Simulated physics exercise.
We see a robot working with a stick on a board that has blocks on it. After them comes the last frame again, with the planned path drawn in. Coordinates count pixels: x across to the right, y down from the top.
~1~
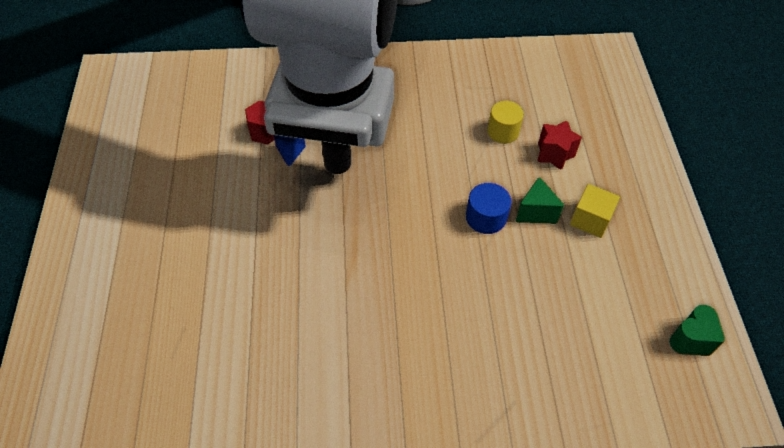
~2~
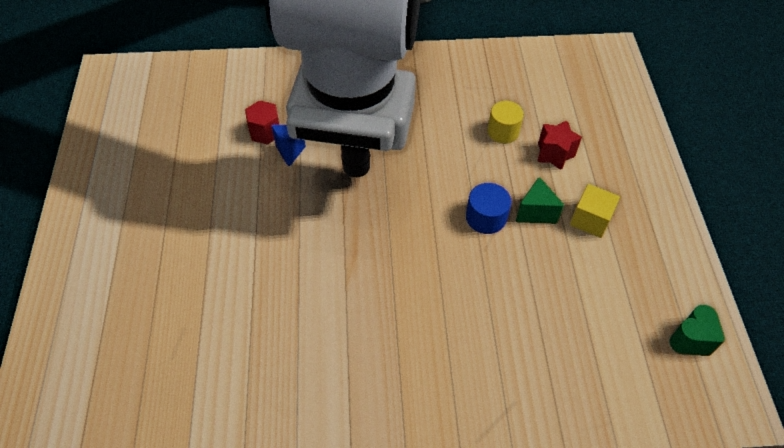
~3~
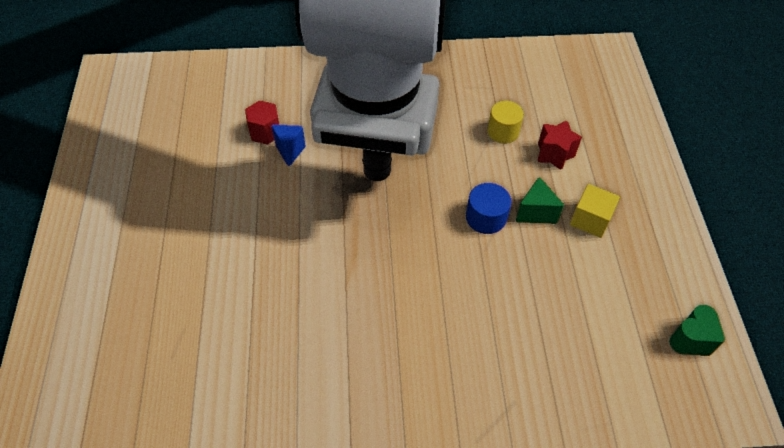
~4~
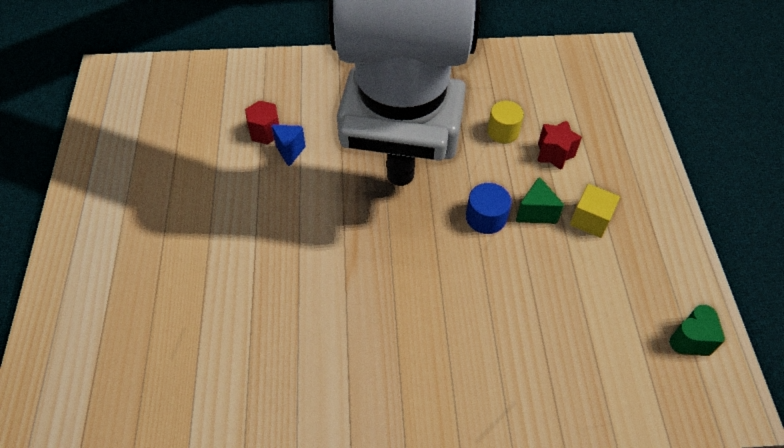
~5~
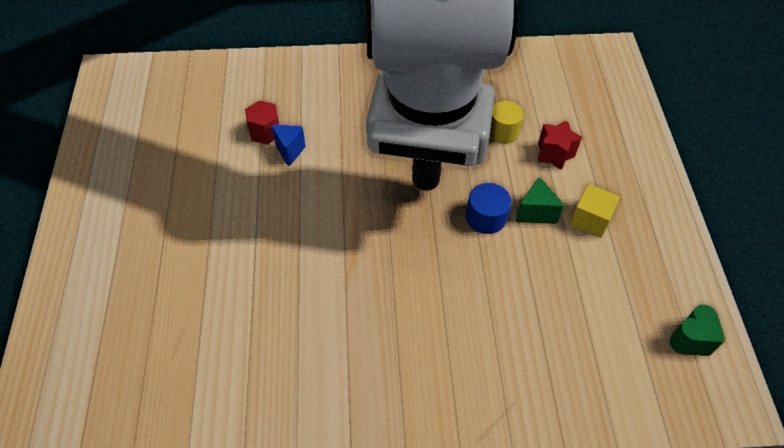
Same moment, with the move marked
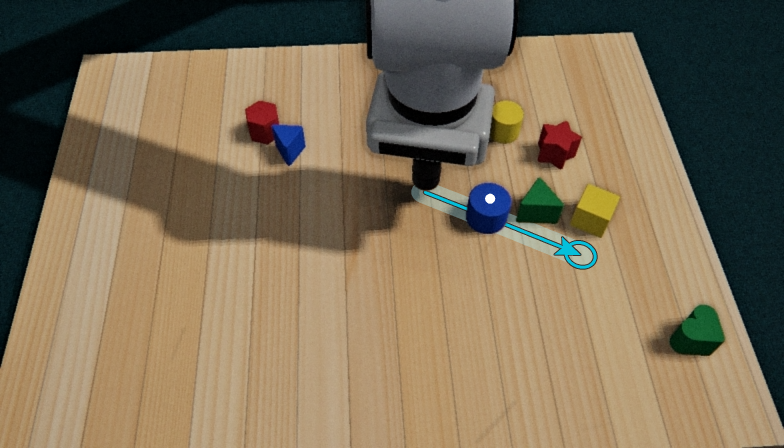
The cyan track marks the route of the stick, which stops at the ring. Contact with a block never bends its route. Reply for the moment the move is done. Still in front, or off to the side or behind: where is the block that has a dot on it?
At the end of the path, the stick is still pushing the block that has a dot on it ahead of it.
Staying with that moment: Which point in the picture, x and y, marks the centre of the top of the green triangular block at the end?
At (563, 202).
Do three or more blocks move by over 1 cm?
No - that is not the case.
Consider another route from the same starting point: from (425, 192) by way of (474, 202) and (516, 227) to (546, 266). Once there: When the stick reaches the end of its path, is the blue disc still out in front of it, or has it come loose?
Expect to find it ahead of the stick.
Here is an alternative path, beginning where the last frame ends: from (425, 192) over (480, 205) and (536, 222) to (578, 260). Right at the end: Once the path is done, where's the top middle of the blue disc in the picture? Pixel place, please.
Near (561, 265).
The line goes in a line from (425, 192) to (581, 255); the dot is on the blue disc.
On the path given first. One third of the way, stick at (477, 201); blue disc at (511, 209); green triangular block at (547, 196), turned 25° anticlockwise.
Two thirds of the way, stick at (531, 222); blue disc at (563, 236); green triangular block at (561, 201), turned 85° anticlockwise.
At the end, stick at (585, 244); blue disc at (611, 266); green triangular block at (563, 202), turned 95° anticlockwise; yellow four-sided block unmoved.
